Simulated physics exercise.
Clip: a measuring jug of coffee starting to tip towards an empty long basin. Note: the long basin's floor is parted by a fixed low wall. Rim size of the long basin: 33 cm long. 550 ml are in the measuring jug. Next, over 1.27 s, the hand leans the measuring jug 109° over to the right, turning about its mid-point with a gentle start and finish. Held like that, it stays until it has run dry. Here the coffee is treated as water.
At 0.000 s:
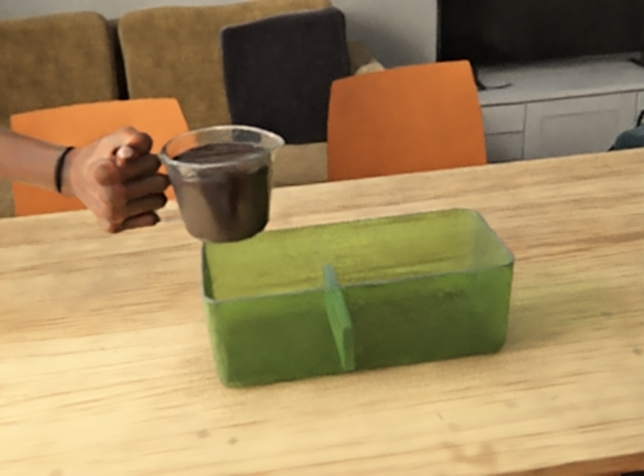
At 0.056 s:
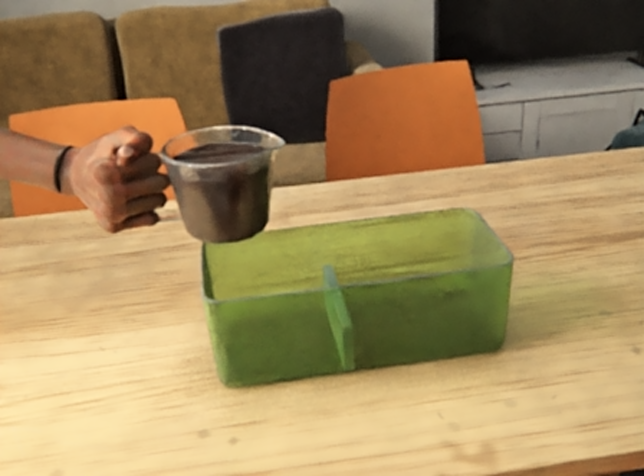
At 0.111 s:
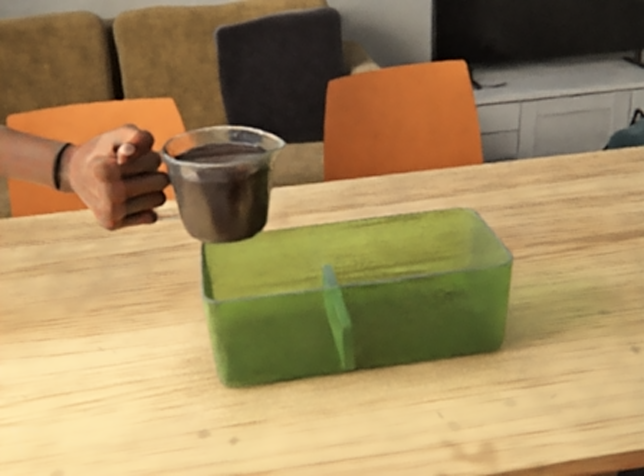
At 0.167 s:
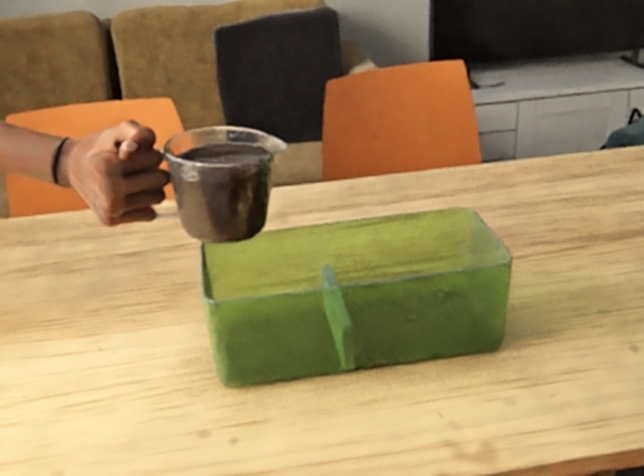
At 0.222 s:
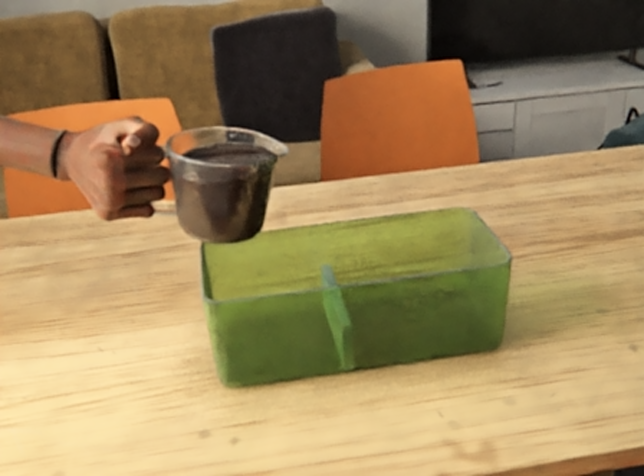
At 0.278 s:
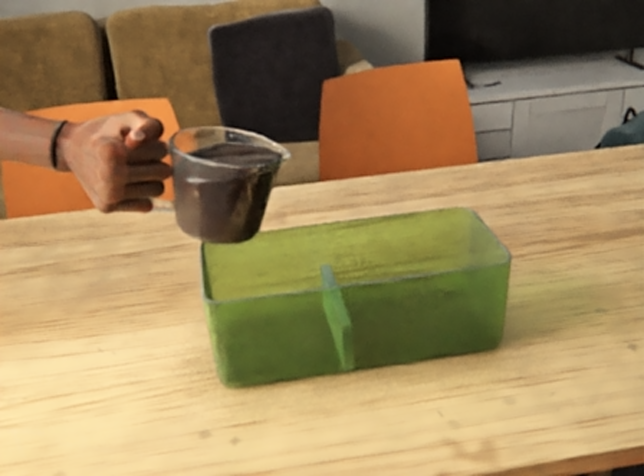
A hand held a clear measuring jug of dark liquid above the left end of an empty green divided basin on a wooden table, then slowly leaned the jug slightly to the right.
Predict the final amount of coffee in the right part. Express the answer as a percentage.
The right part ends with roughly 57 per cent.
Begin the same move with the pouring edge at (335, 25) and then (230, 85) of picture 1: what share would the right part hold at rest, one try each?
About 95 %, then about 10 %.
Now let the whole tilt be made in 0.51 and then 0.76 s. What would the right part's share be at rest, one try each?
Respectively about 30 and 40 percent.
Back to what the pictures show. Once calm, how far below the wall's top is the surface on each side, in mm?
For the left, around 46 mm; for the right, around 46 mm.
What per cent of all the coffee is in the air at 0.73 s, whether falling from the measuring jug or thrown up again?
Near 18 per cent at that time.
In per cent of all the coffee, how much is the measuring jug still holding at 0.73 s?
I reckon about 64 in a hundred is still held.
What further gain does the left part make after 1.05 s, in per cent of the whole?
I'd say near 14 percent.
By 0.73 s the tilt is 67° and 64 per cent is still to pour, 2 is left of the wall and 16 right of it.
By 1.05 s the tilt is 101° and 9 per cent is still to pour, 28 is left of the wall and 57 right of it.
By 1.40 s the tilt is 109° and 0 per cent is still to pour, 42 is left of the wall and 57 right of it.
By 1.77 s the tilt is 109° and 0 per cent is still to pour, 42 is left of the wall and 57 right of it.
At rest 42 per cent lies left of the wall, 57 right of it and 0 outside.
